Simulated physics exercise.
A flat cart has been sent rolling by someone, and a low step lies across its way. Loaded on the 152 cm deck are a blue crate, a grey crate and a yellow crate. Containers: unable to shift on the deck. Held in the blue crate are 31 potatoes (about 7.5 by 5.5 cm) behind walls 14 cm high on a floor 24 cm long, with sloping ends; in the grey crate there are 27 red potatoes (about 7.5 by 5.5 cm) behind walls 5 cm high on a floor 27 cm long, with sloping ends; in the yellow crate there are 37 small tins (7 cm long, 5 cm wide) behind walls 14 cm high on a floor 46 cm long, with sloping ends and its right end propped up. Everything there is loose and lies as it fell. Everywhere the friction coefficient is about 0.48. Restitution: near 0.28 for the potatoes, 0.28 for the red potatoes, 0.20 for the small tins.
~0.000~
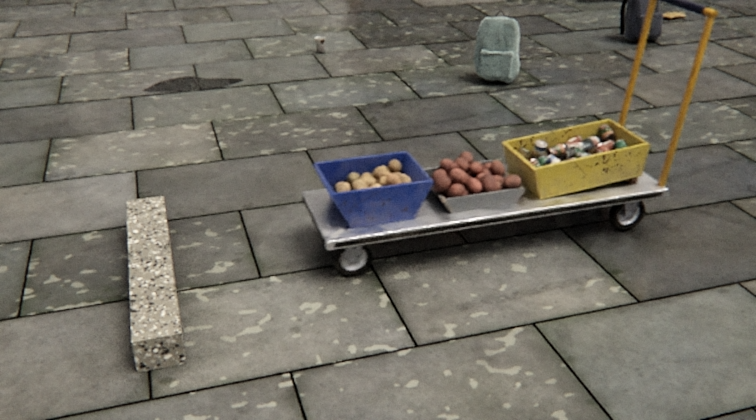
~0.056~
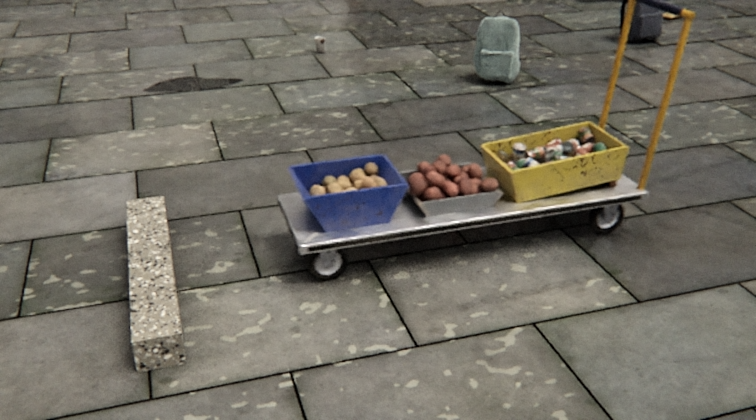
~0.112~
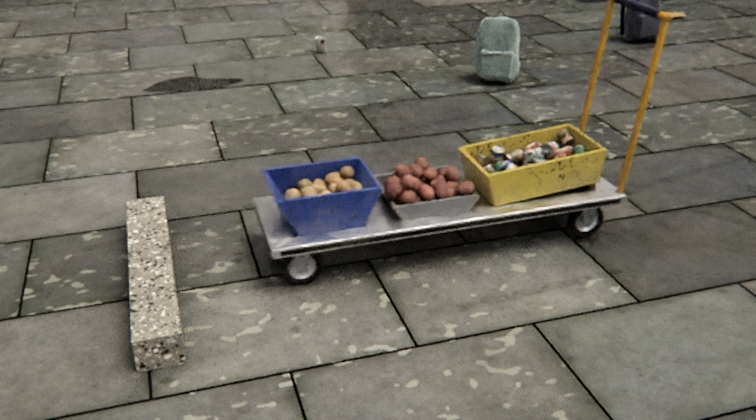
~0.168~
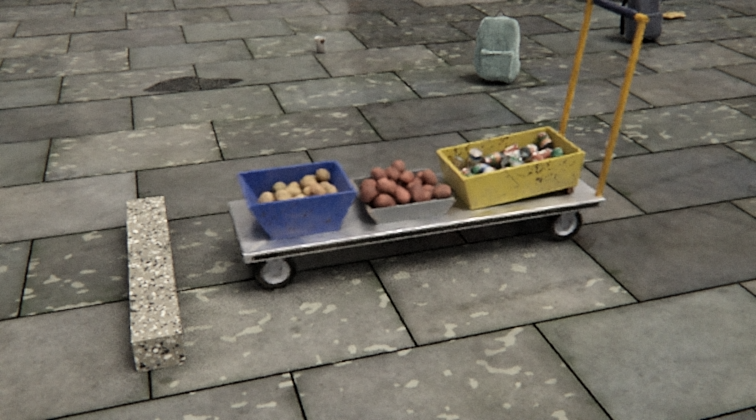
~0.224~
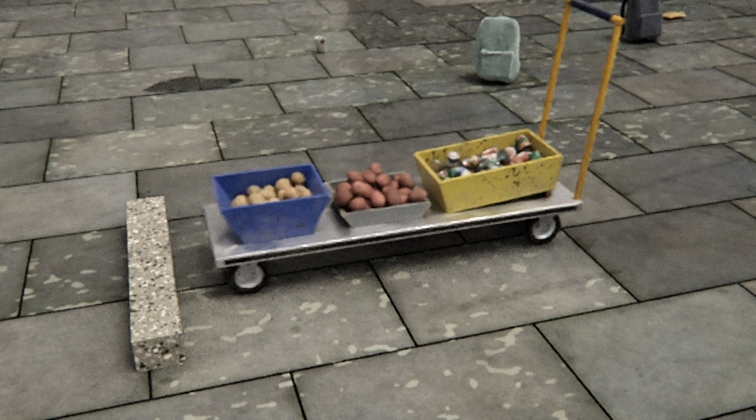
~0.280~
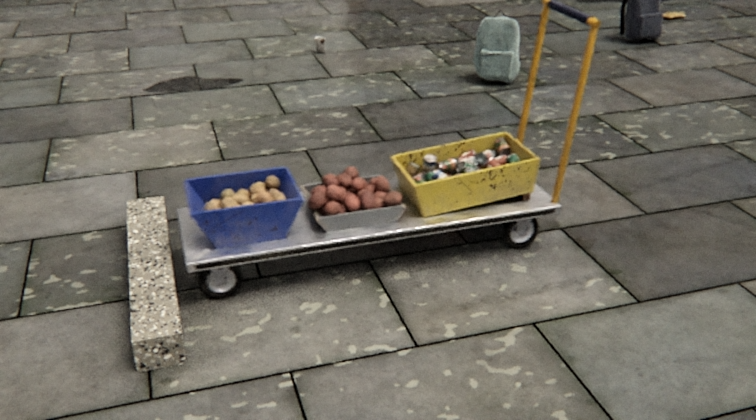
A flat cart carrying a blue crate of potatoes, a grey crate of red potatoes and a yellow crate of small tins rolled steadily left across the paving, drawing close to a low speckled step.
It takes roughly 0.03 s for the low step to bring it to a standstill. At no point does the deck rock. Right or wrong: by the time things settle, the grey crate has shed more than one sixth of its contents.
Right.
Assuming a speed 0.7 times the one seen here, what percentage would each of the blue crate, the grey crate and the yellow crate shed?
Blue crate 0, grey crate 30, yellow crate 0 per cent.
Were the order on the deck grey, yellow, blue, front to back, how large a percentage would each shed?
With that order the blue crate sheds 0 per cent of its load, the grey crate 40 per cent, and the yellow crate 0 per cent.
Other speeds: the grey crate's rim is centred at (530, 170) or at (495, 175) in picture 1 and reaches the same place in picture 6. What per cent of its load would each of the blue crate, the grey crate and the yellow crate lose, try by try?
For the blue crate it's 10 % and then 10 %, for the grey crate 50 % and then 40 %, and for the yellow crate 10 % and then 10 %.
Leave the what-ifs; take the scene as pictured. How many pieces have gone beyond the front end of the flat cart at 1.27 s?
Count: Approx. 0.
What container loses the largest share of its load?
The grey crate.
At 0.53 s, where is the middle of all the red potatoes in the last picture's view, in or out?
(309, 200).
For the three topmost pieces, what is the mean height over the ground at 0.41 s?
Mean height: Some 38 cm.
After 0.31 s, contact.
After 0.41 s, blue crate 31 in, 0 out, grey crate 25 in, 2 out and yellow crate 37 in, 0 out.
After 0.53 s, blue crate 31 in, 0 out, grey crate 19 in, 8 out and yellow crate 37 in, 0 out.
After 0.76 s, blue crate 31 in, 0 out, grey crate 18 in, 9 out and yellow crate 37 in, 0 out.
When it is over (at 1.27 s), blue crate 31 in, 0 out, grey crate 18 in, 9 out and yellow crate 37 in, 0 out. Asked share, 9 of 27, 33 per cent.
